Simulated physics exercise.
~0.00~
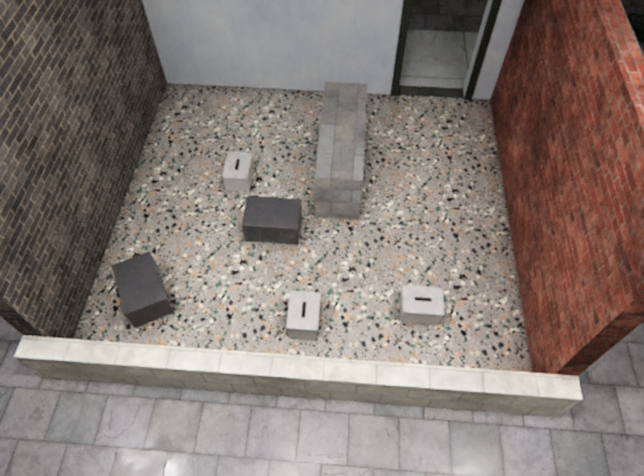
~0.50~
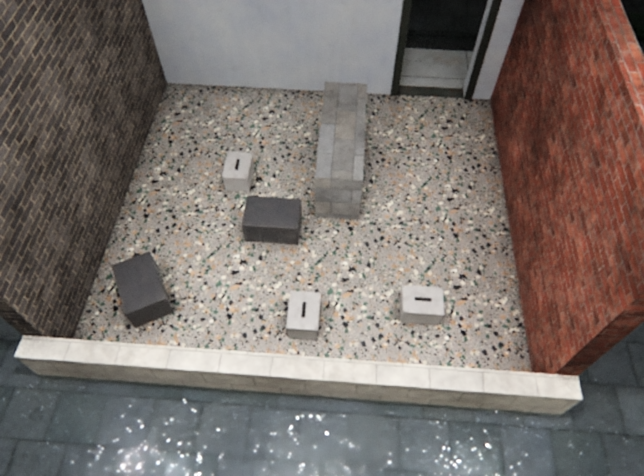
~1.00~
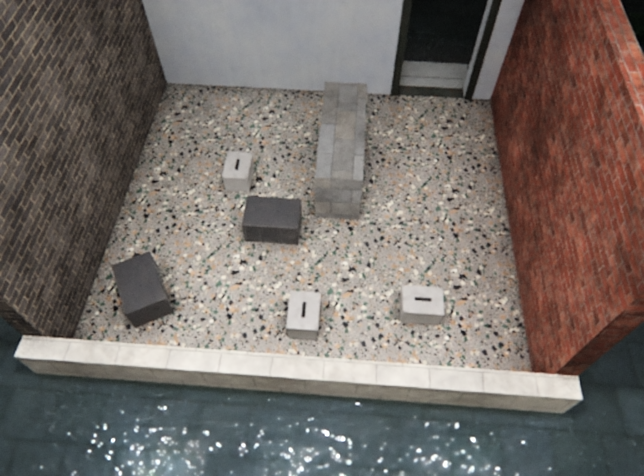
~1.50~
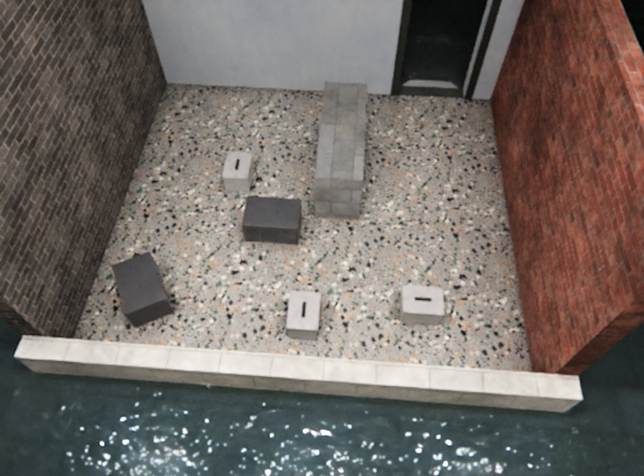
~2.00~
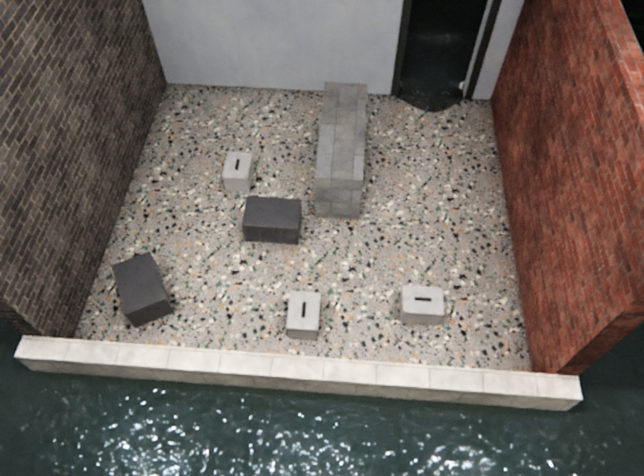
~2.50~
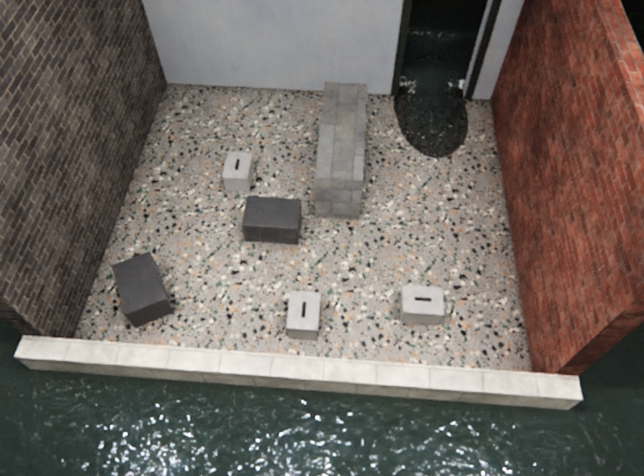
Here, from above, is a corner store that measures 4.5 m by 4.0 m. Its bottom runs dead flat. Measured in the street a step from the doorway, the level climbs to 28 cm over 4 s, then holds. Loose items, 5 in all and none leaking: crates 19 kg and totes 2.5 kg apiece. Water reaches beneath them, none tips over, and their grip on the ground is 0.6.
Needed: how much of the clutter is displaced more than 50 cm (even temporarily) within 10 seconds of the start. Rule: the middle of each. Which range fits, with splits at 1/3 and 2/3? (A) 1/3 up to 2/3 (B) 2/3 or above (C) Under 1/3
A, 1/3 up to 2/3.
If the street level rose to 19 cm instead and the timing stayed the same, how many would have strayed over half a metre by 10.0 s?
So the tally would be 2.
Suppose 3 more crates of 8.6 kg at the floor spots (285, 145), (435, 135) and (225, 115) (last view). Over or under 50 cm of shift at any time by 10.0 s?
Sequence: Below the line / above the line / below the line.
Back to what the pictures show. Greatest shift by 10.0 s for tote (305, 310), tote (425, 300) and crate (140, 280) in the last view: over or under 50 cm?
Taking them in that order, the first is beyond the limit, the second beyond the limit and the third beyond the limit.
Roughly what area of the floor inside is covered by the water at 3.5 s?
Somewhere around 3.5 m2, roughly.
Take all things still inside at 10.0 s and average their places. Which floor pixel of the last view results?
It works out to somewhere near (196, 198) on the floor.
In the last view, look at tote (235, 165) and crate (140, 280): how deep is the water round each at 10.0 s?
Close to 1 and 11 centimetres.
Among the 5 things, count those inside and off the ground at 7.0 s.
Answer: 2.
After 3.5 s 0 of 5 are over 50 cm from their spots; 0 afloat.
After 4.5 s 0 of 5 are over 50 cm from their spots; 0 afloat.
After 7.0 s 2 of 5 are over 50 cm from their spots; 2 afloat.
After 10.0 s 3 of 5 are over 50 cm from their spots, and 3 have been at some point; 3 afloat.
